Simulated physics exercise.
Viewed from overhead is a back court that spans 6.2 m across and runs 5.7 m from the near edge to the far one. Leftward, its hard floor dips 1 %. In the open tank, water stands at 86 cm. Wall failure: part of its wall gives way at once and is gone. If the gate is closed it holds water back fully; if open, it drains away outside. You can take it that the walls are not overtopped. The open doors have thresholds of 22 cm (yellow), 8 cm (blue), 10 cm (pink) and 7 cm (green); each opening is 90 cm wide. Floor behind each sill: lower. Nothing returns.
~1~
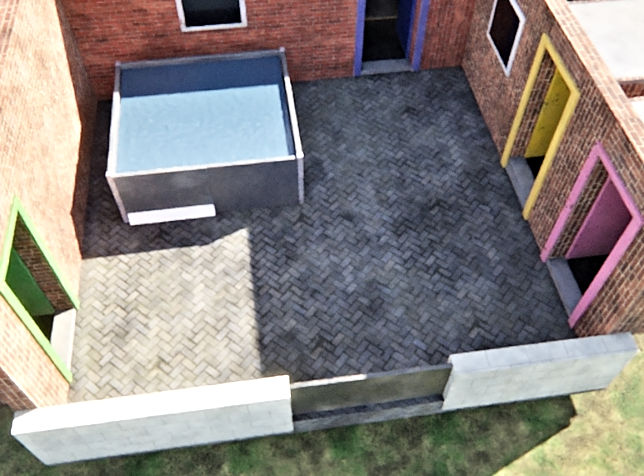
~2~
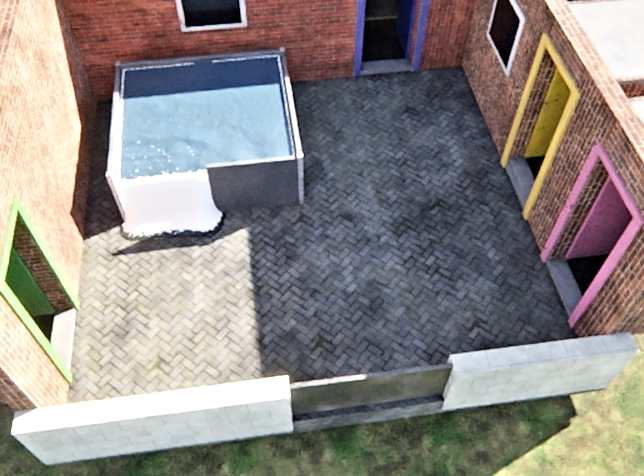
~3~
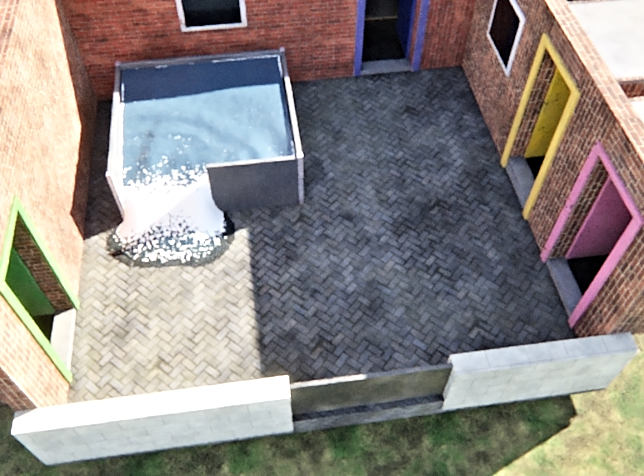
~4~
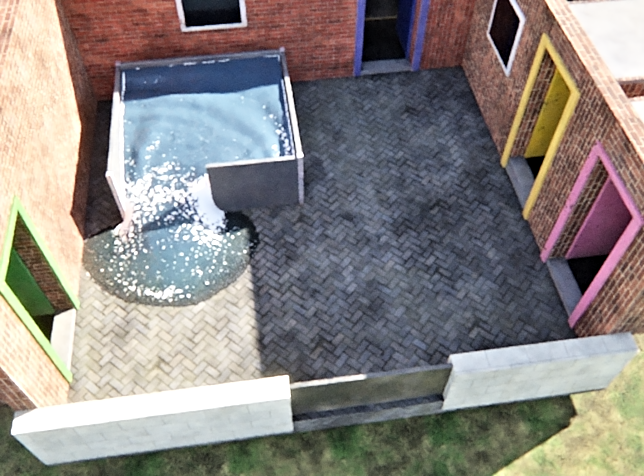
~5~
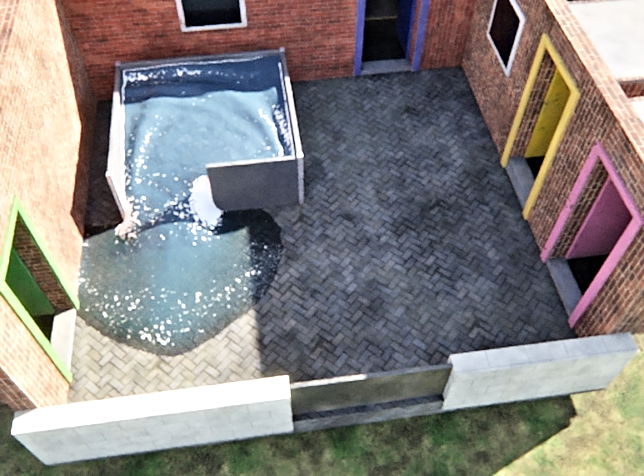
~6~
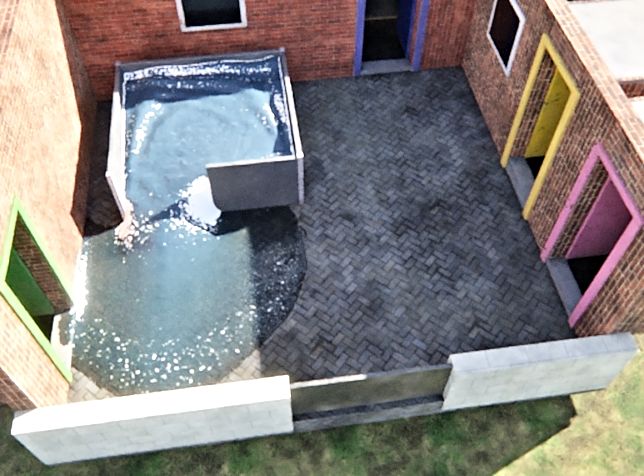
Brick courtyard with coloured door surrounds, water pouring through a gap in a raised tank's front wall and spreading across the paving.
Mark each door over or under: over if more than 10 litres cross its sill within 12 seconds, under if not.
Marks: Yellow door: Under; blue door: Over; pink door: Over; green door: Over.
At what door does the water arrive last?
Looks like the blue door.
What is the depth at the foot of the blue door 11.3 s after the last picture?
Close to 12.5 cm of depth.
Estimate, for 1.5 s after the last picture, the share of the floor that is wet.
Near 35 per cent is wet.
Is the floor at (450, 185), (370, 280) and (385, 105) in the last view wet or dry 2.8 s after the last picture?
Untouched, soaked, untouched.
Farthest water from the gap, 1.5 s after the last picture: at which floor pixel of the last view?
I'd put it close to (522, 370).
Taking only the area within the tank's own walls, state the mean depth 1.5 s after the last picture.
About 49 centimetres on average.
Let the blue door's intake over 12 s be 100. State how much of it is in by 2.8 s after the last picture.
0 per cent, roughly.
Then, 0.7 s after the last picture water covers 30 % of the floor and is deepest (68 cm) near (65, 433); yellow door not reached, blue door not reached, pink door not reached, green door 23 cm at the sill, 24 L in.
Then, 1.5 s after the last picture water covers 35 % of the floor and is deepest (58 cm) near (66, 418); yellow door not reached, blue door not reached, pink door not reached, green door 28 cm at the sill, 98 L in.
Then, 2.8 s after the last picture water covers 60 % of the floor and is deepest (35 cm) near (66, 418); yellow door not reached, blue door not reached, pink door 27 cm at the sill, 14 L in, green door 29 cm at the sill, 296 L in.
Then, 6.3 s after the last picture water covers 100 % of the floor and is deepest (20 cm) near (522, 370); yellow door 10 cm at the sill, 0 L in, blue door 17 cm at the sill, 31 L in, pink door 17 cm at the sill, 227 L in, green door 19 cm at the sill, 654 L in.
Then, 11.3 s after the last picture water covers 100 % of the floor and is deepest (17 cm) near (98, 105); yellow door 8 cm at the sill, 0 L in, blue door 13 cm at the sill, 135 L in, pink door 8 cm at the sill, 256 L in, green door 14 cm at the sill, 798 L in.
